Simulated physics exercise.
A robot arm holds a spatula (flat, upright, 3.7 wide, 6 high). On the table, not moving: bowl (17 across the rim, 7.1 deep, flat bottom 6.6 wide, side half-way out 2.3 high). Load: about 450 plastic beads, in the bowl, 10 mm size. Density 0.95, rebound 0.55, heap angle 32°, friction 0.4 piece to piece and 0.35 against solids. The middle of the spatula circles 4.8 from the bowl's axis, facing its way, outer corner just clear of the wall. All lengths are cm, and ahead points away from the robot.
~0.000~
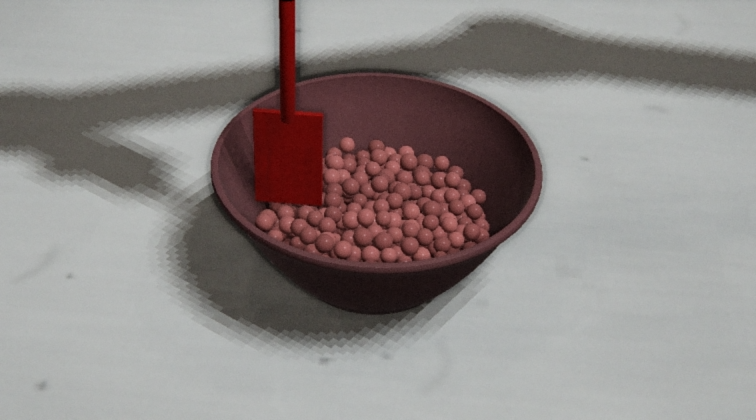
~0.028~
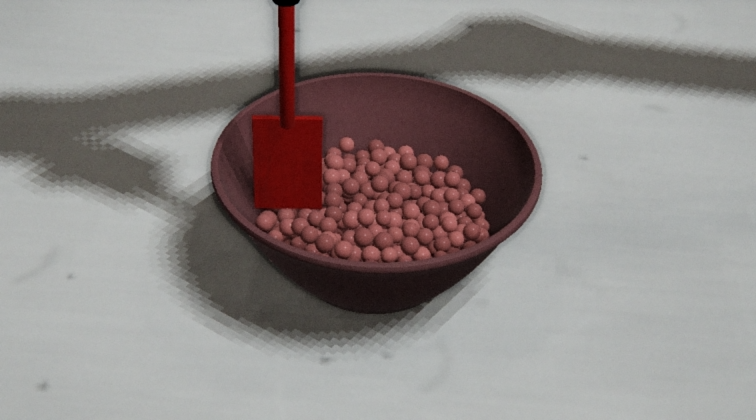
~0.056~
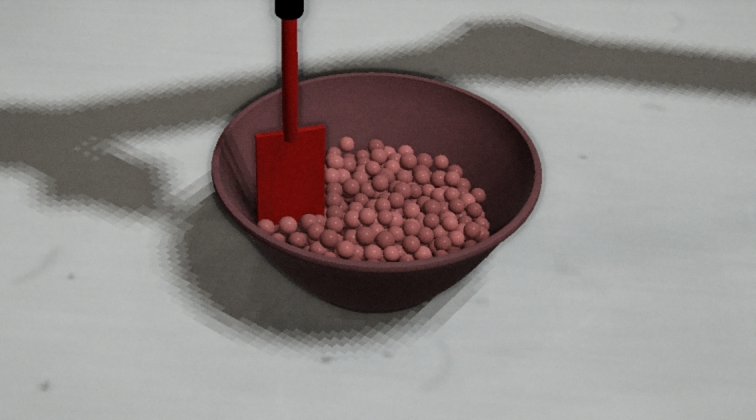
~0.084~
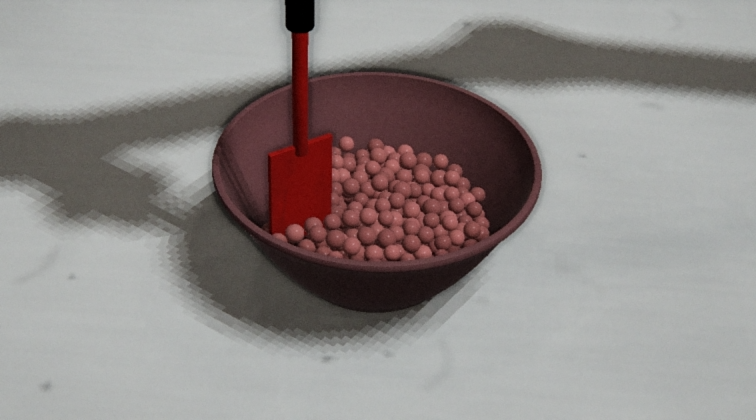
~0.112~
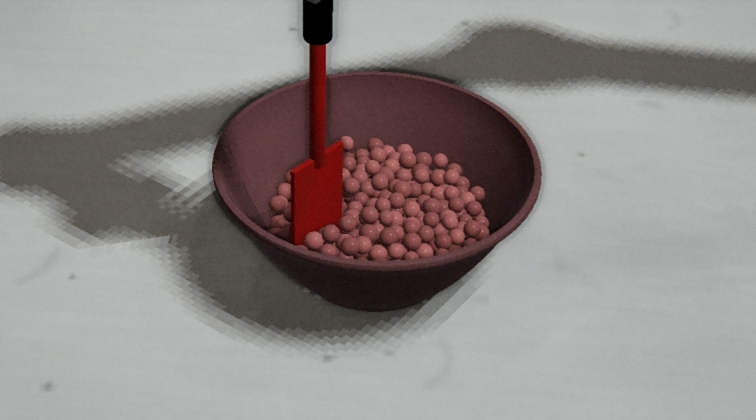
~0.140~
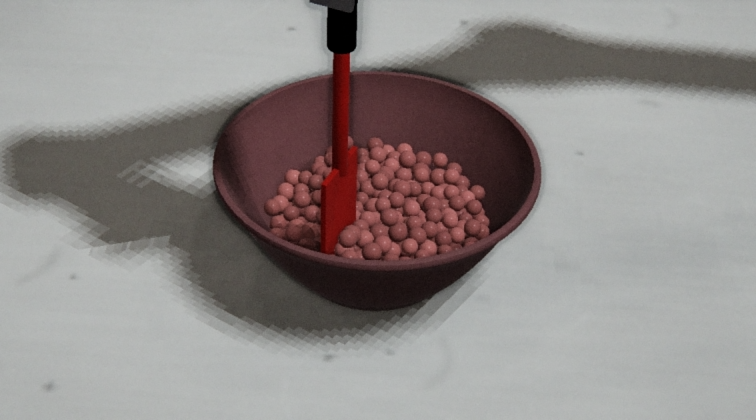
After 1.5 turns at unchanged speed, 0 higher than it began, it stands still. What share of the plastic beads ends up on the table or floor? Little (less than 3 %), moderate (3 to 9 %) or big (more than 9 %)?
Share on the table or floor: Moderate (3 to 9 %).
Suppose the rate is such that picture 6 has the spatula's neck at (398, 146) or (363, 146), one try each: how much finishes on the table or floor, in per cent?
About 15 and 10 per cent.
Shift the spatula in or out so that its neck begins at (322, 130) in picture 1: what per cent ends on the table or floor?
Some 0 per cent.
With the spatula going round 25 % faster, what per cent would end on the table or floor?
Then about 10 per cent.
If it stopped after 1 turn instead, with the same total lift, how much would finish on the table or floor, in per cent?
It would be near 5 per cent.
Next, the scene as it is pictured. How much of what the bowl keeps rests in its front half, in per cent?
About 45 per cent.
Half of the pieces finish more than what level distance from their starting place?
About 1 cm.
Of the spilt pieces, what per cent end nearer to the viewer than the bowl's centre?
Roughly 30 per cent.
By 0.46 s, 253° round, highest piece 9 above the table; 439 in the bowl, 3 on the table or floor, 4 in flight or on the tool.
By 0.78 s, 77° round, highest piece 8 above the table; 426 in the bowl, 20 on the table or floor.
By 1.14 s, 180° round, highest piece 7 above the table; 421 in the bowl, 25 on the table or floor.
By 1.84 s, 180° round, highest piece 6 above the table; 421 in the bowl, 25 on the table or floor.
Final count, 421 in the bowl, 25 on the table or floor. That is 6 % on the table or floor.
